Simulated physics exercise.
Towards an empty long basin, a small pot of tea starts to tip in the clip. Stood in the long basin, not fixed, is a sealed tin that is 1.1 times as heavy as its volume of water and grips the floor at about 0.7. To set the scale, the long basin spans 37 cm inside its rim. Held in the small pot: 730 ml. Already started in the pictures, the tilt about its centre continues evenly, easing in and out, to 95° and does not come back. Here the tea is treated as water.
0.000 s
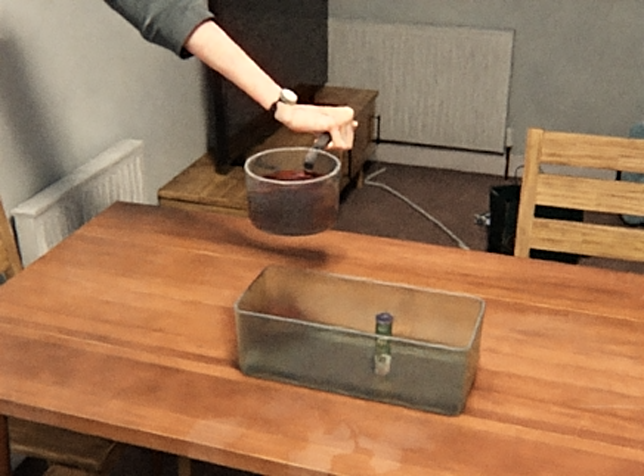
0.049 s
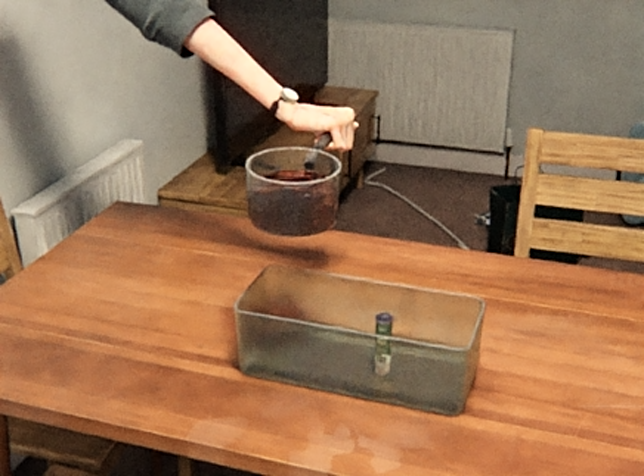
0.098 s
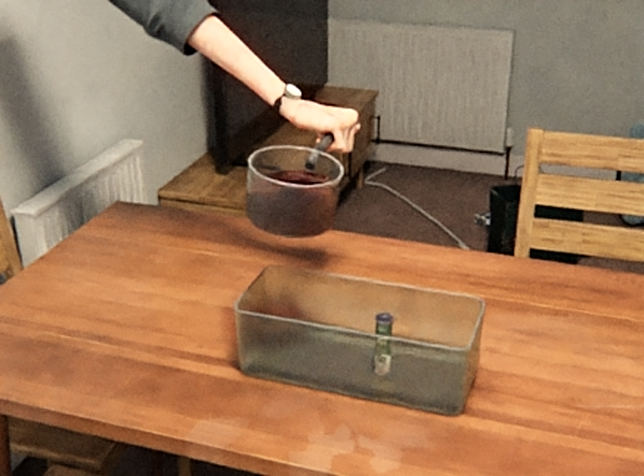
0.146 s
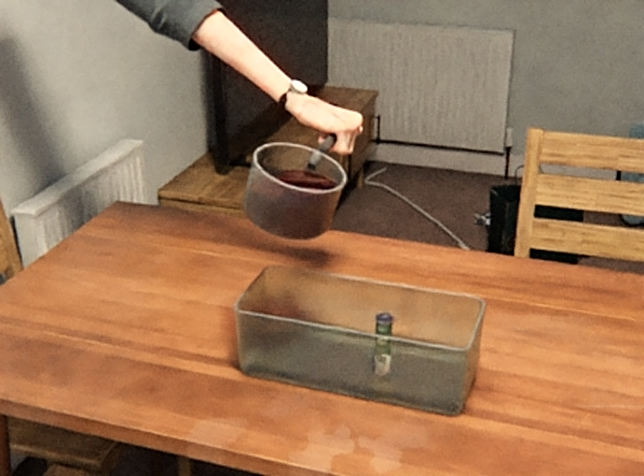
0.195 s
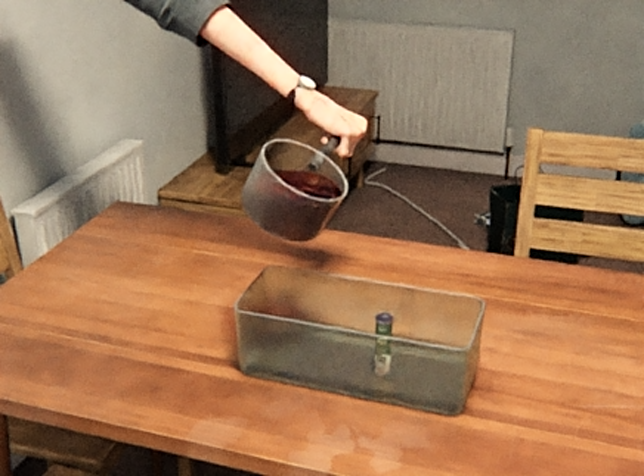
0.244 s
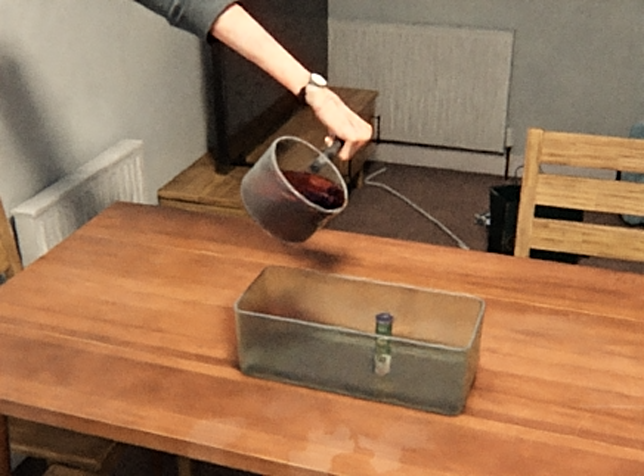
A small pot of dark tea, held by a hand above a wooden table, was level at first, then tilted steadily to the right over a long glass basin with a little bottle standing inside.
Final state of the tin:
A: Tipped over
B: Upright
Option A: Tipped over.
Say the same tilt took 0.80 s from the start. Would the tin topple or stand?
The tin topples.
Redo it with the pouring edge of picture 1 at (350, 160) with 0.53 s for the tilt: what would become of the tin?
Then it stays up.
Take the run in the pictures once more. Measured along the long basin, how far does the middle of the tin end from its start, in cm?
Around 7.5 cm.
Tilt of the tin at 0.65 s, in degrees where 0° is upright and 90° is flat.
5°.
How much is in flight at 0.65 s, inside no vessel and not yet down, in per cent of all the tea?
Close to 14 per cent.
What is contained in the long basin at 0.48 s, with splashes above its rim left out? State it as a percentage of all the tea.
About 10%.
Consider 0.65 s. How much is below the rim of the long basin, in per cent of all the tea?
Around 68 parts in a hundred.
After 0.48 s the tilt is 93° and 43 per cent is still to pour; the tin stands where it began.
After 0.65 s the tilt is 95° and 17 per cent is still to pour; the tin leans 7°.
After 0.83 s the tilt is 95° and 6 per cent is still to pour; the tin lies on its side.
After 1.03 s the tilt is 95° and 2 per cent is still to pour; the tin lies on its side.
In the end the tin lies on its side.
